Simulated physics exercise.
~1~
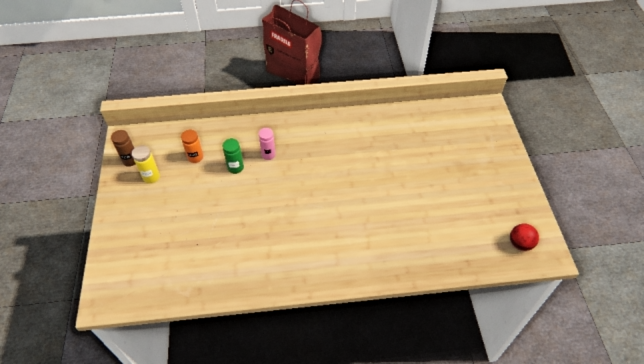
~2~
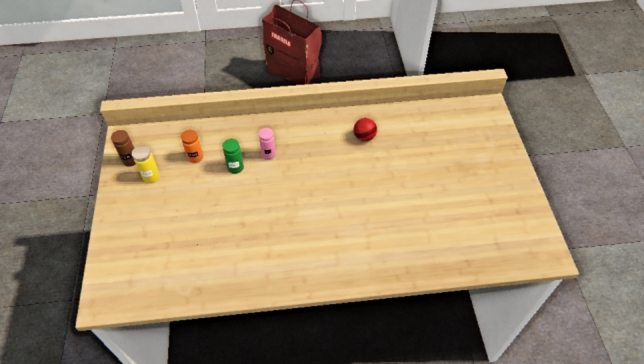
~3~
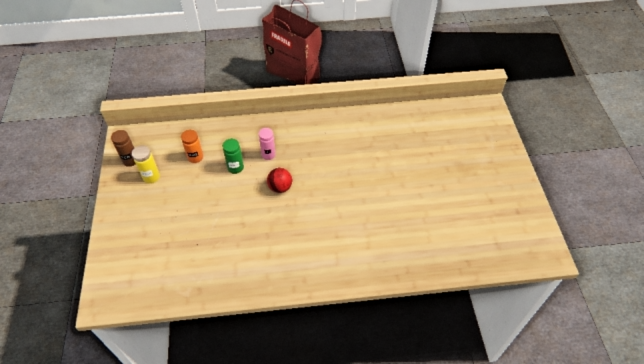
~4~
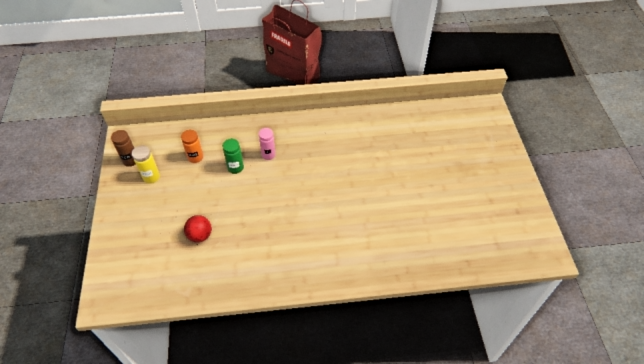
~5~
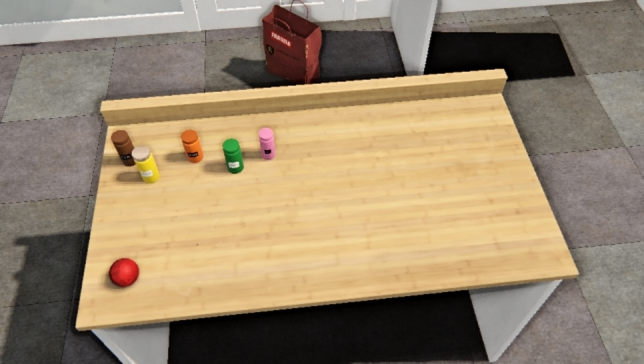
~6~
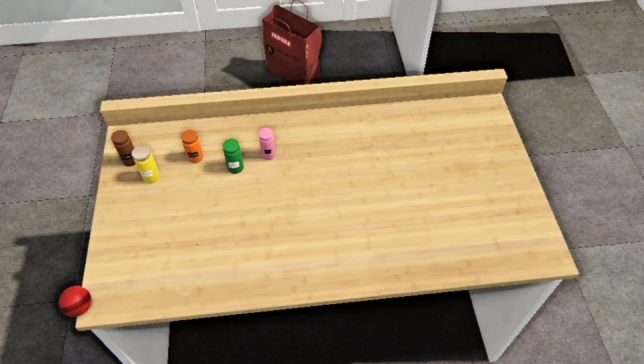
A red ball rolled up and left across a wooden table to the raised strip along the far side, then rebounded down and left past five small shakers, which all stayed put, and ended at the near left corner, at the table's edge.
